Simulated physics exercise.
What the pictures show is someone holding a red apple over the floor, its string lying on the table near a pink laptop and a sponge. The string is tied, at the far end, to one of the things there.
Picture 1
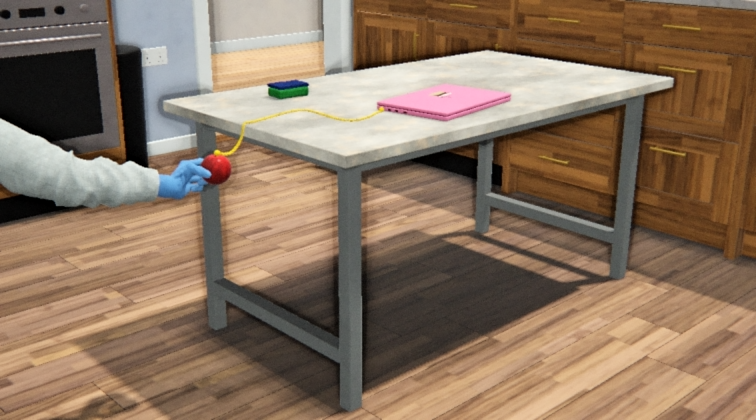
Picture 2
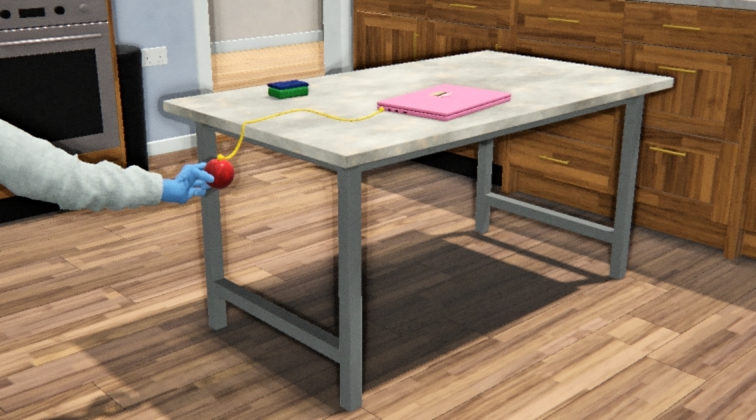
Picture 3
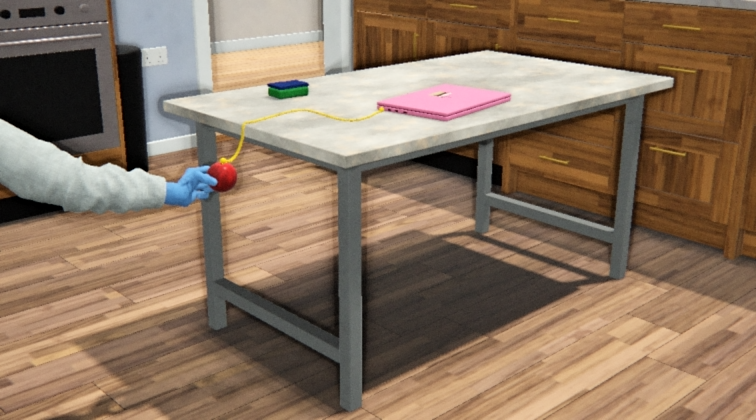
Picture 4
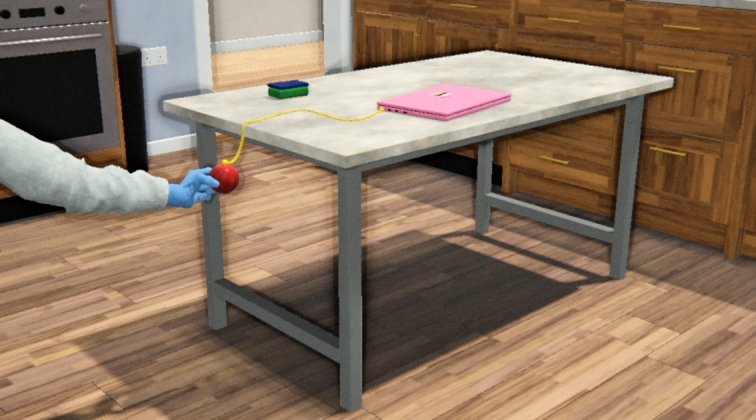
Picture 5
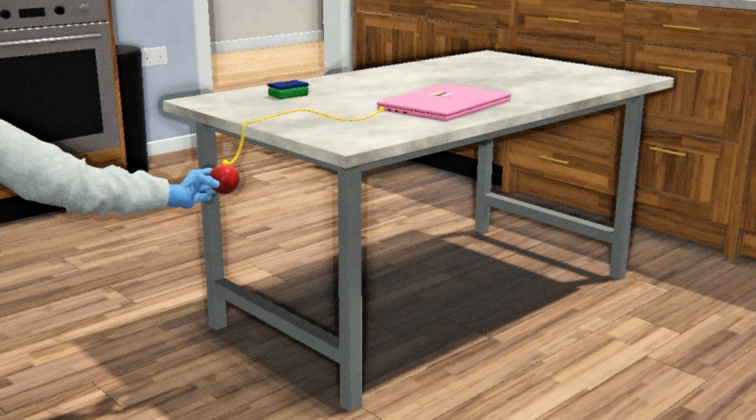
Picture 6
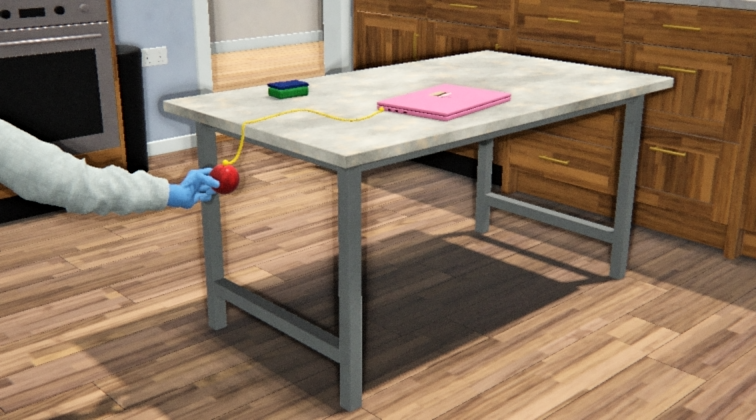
A gloved hand holding a red apple beside the near left edge of a table shifts very slightly down and to the right, then stays still, while a yellow string runs from the apple across the tabletop to a motionless pink laptop.
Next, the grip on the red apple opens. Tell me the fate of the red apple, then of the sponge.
Well, the red apple stays suspended and the sponge holds its position by the finish.
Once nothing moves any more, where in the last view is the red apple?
I'd mark it close to (293, 252).
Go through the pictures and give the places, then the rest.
Red apple (216, 170); pink laptop (446, 97); sponge (288, 83), in the first picture.
Red apple (219, 174), in the second picture.
Red apple (222, 177), in the third picture.
Red apple (224, 179); string through (345, 120) (302, 110), in the fourth picture.
Red apple (224, 179); string through (345, 120) (302, 110), in the fifth picture.
Red apple (224, 179); pink laptop (446, 97); sponge (288, 83); string tied to the laptop, with little slack, in the sixth picture.
Then, 0.70 s on from there, apple off the ground near (309, 241); laptop in place; sponge in place.
Then, 1.58 s on from there, apple off the ground near (297, 241); laptop in place; sponge in place.
In the end, apple off the ground near (292, 252); laptop in place; sponge in place. The red apple swings from the edge and the sponge stays on top.
